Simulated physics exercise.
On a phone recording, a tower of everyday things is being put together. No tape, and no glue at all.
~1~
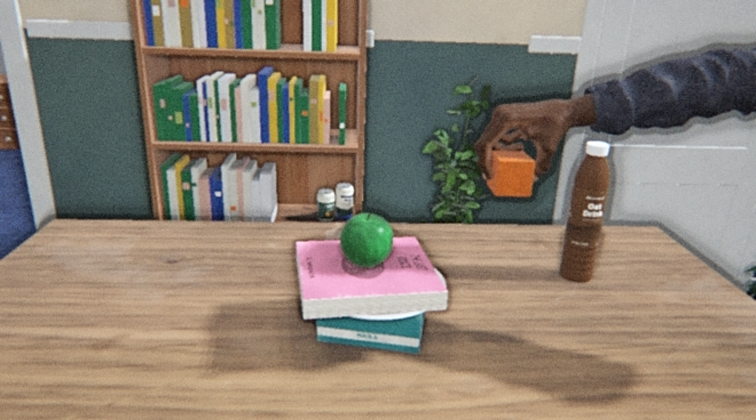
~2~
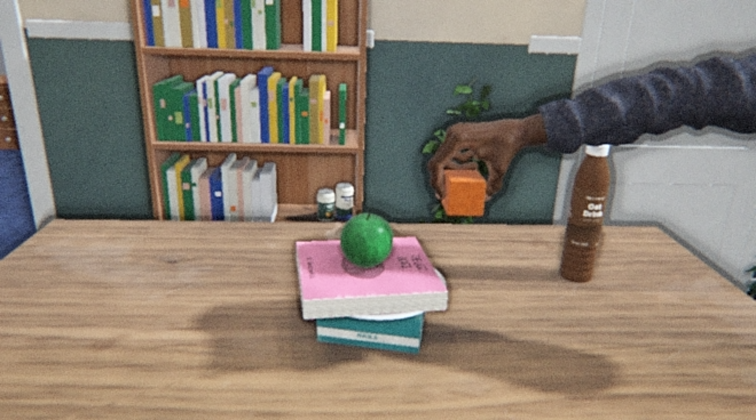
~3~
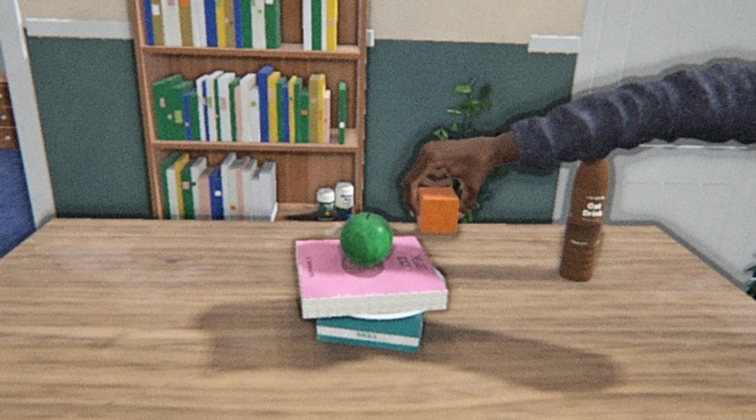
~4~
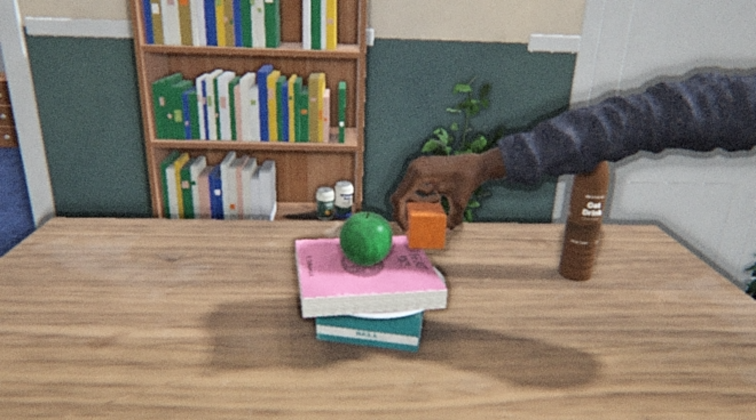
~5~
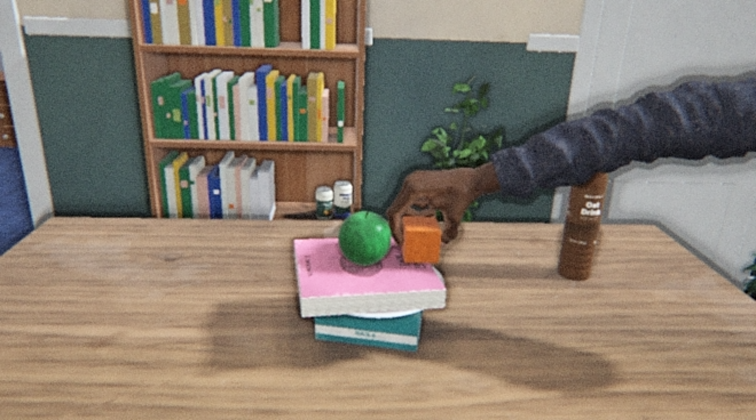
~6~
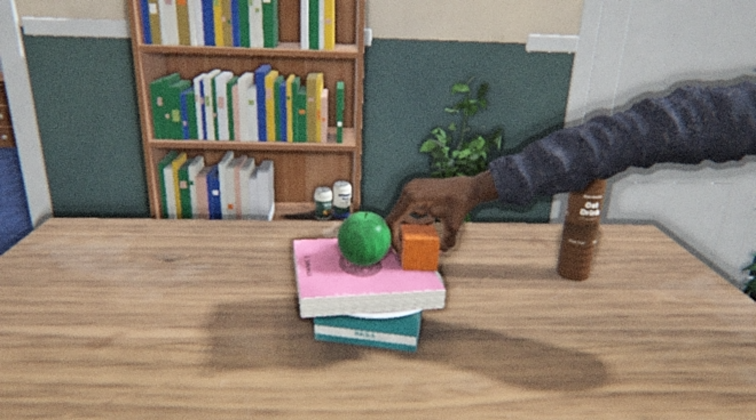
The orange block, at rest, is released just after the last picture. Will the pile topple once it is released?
I'd say it stays put.
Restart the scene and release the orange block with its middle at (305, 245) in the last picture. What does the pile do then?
In the end the pile does not fall.
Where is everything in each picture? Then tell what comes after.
Still above its spot; orange block (510, 173); green apple (367, 240), in the first picture.
Still above its spot; orange block (463, 193); brown bottle (586, 213), in the second picture.
Still above its spot; orange block (437, 210), in the third picture.
Still above its spot; orange block (425, 225), in the fourth picture.
Still above its spot; orange block (420, 239); pink book (364, 272), in the fifth picture.
Set down, still held; orange block (419, 248); green apple (364, 239), in the sixth picture.
Then, 0.40 s on from there, no change.
Then, 1.20 s on from there, orange block resting near (419, 249).
In the end, all 6 unmoved. At the end, from the last picture's camera, orange block near (419, 249). The pile stays up.
